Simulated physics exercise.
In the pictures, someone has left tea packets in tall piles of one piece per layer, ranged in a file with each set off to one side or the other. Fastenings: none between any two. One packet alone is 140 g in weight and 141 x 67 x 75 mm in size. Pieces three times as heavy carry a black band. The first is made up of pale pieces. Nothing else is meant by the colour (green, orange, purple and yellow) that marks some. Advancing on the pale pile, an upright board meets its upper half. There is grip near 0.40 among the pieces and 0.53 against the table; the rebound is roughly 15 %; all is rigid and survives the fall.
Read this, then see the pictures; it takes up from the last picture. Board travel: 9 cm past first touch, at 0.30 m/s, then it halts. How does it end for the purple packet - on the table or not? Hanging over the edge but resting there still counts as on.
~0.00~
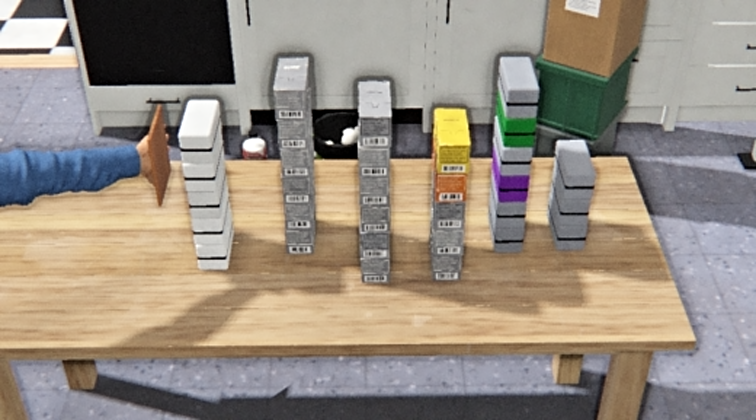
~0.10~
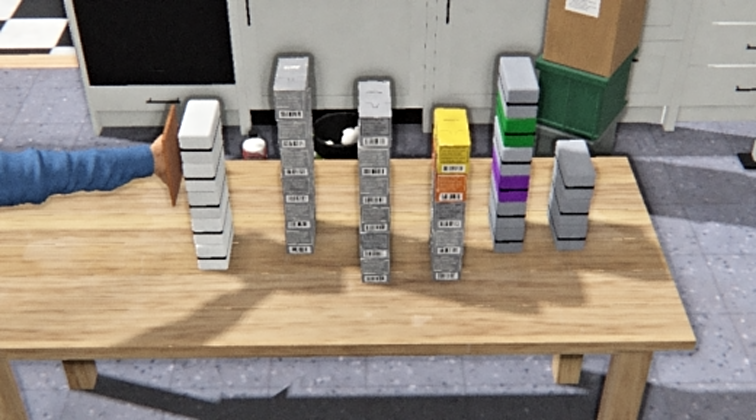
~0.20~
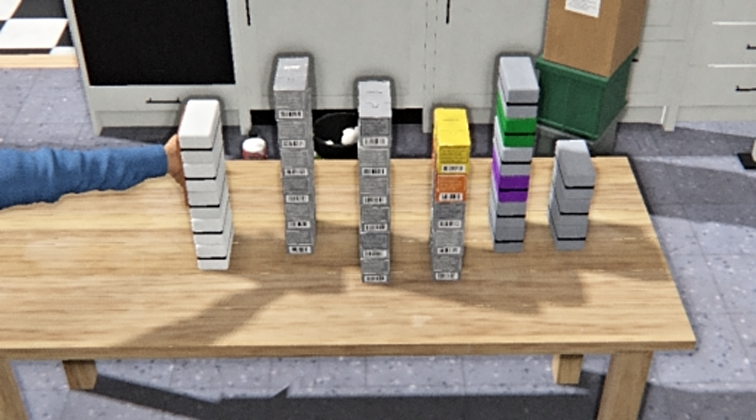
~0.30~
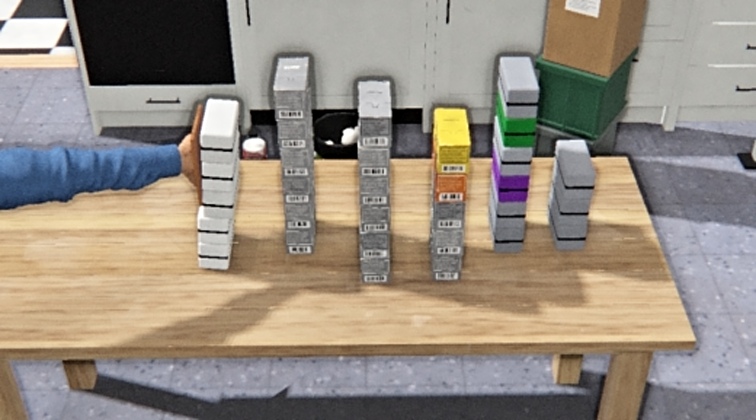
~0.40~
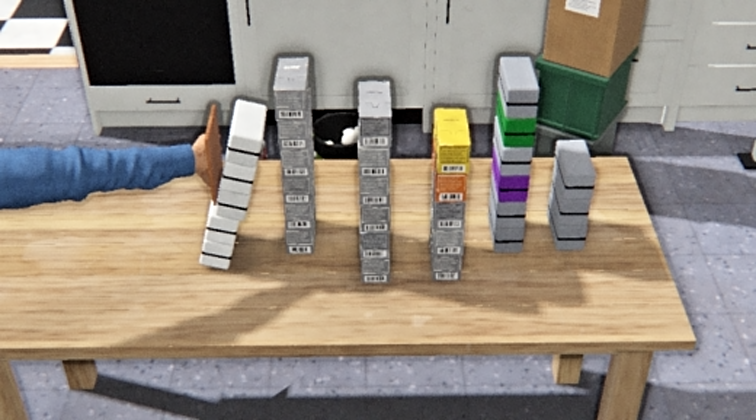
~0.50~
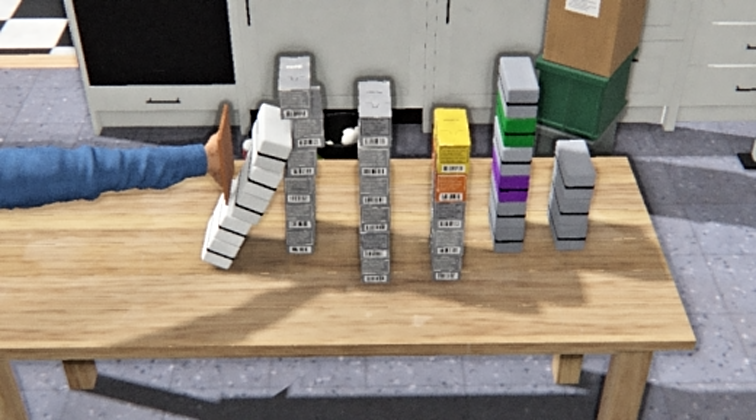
The purple packet is still on the table.
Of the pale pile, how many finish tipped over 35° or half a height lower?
That happens to 5 of them.
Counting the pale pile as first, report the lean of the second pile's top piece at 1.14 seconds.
Lean: Near 140° off upright.
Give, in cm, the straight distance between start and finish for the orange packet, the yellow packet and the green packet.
The orange one ends 50 cm from its start, the yellow one 132 cm and the green one 148 cm.
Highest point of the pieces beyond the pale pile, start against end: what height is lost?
By about 30 cm, start to end.
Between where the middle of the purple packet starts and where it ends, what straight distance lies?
Roughly 25 centimetres.
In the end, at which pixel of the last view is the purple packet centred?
About (604, 199) in the last picture.
After 0.72 s, 5 of the pale pile down; none of the 26 other packets off the table, 11 disturbed; purple packet unmoved.
After 1.14 s, 5 of the pale pile down; none of the 26 other packets off the table, 21 disturbed; purple packet shifted 6 mm; orange packet leaning 18°.
After 1.80 s, 5 of the pale pile down; 1 of the 26 other packets off the table; purple packet leaning 35°; yellow packet on its side.
After 2.32 s, 5 of the pale pile down; 5 of the 26 other packets off the table; purple packet on its side; green packet upside down.
At rest (3.0 s), 5 of the pale pile down; 6 of the 26 other packets off the table; purple packet on its side; orange packet upside down; green packet on its side. As the last picture would show them, middles, purple packet near (604, 200), orange packet near (639, 249).
